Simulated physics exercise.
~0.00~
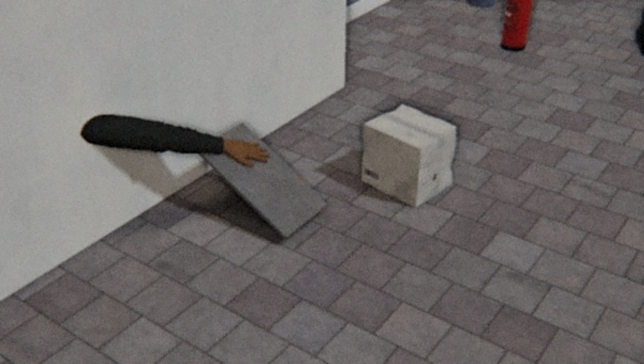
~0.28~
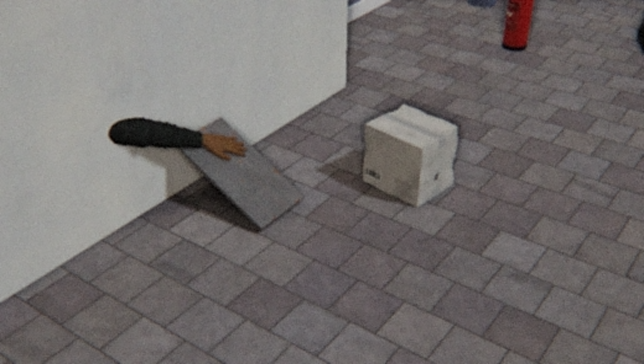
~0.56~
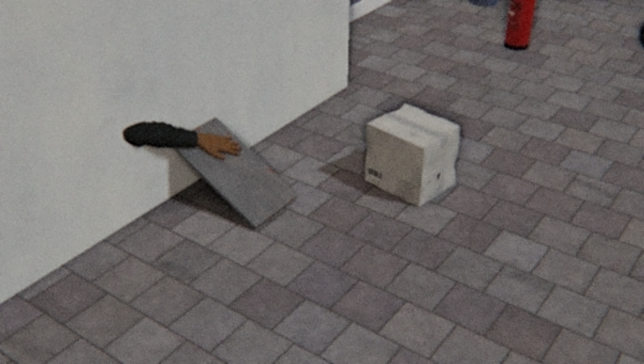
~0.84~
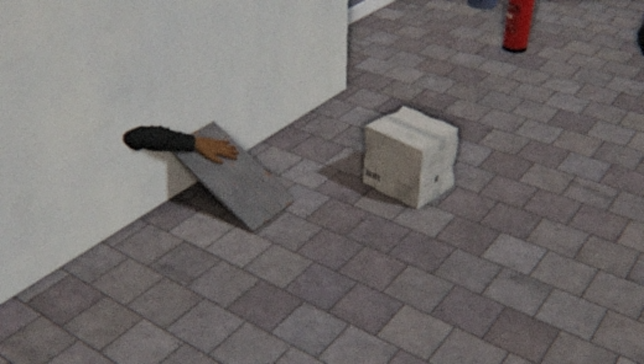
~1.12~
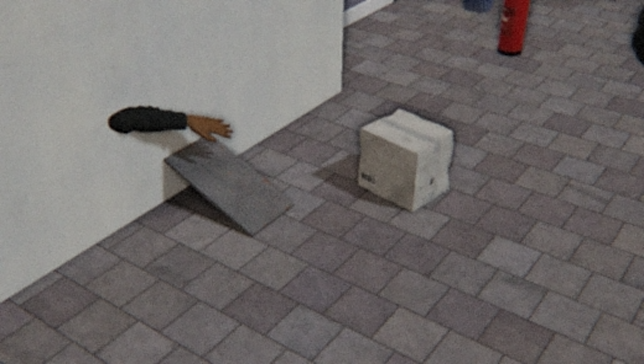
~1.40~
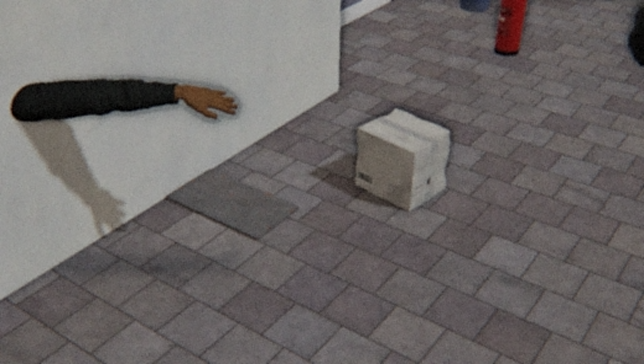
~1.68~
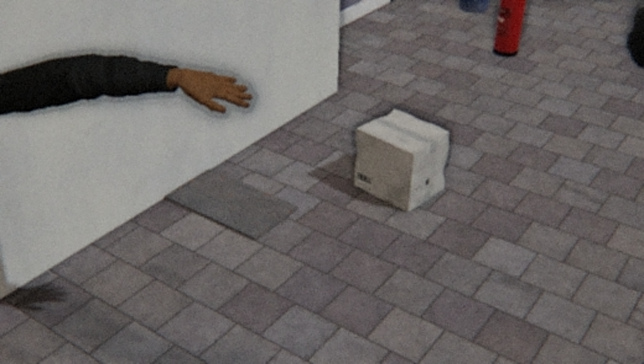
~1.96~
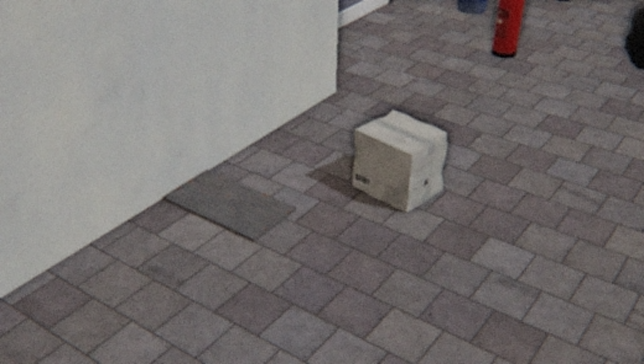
On a paved floor beside a bare wall, a hand moves a tilted grey board left, then lets go and draws back as the board sinks down flat on the paving. The hand leaves, and the board lies still near the white box, which stays in place throughout.
